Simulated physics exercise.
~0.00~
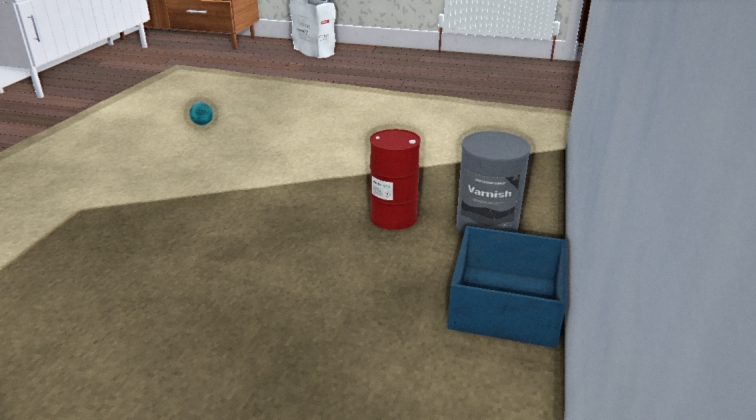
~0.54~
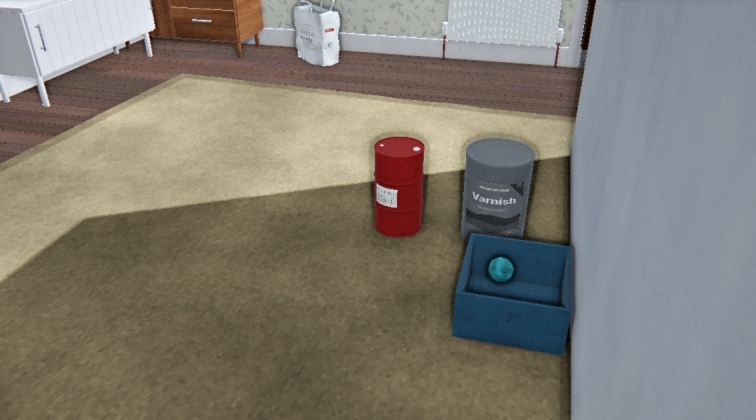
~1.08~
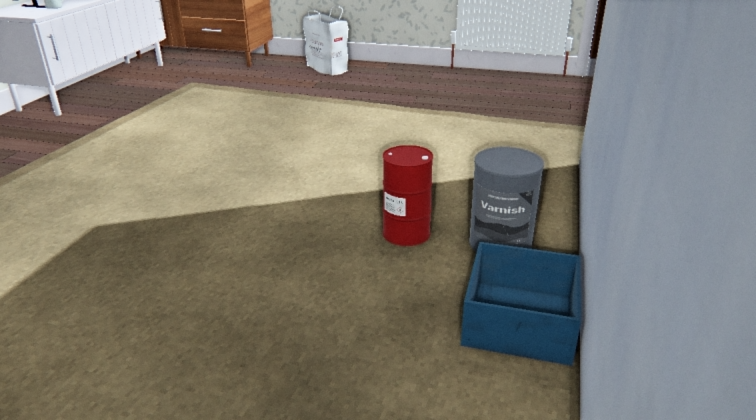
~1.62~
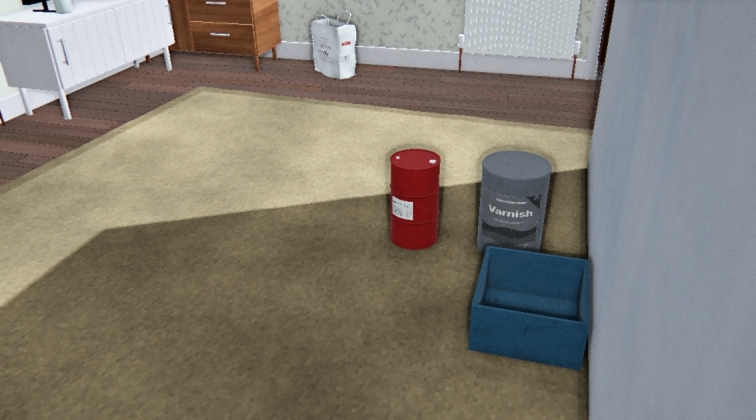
In a room with a pale rug over a wooden floor, a red canister and a grey pail labelled as varnish stand behind an empty blue box, close to a plain wall at the right. A turquoise ball is at the far left of the rug, well away from them. The ball travels right and toward the viewer and is next seen inside the box. The view pans slightly left, and the ball is then hidden from sight. The canister and pail stay in place throughout, and the clip ends with the ball in the box, out of view.
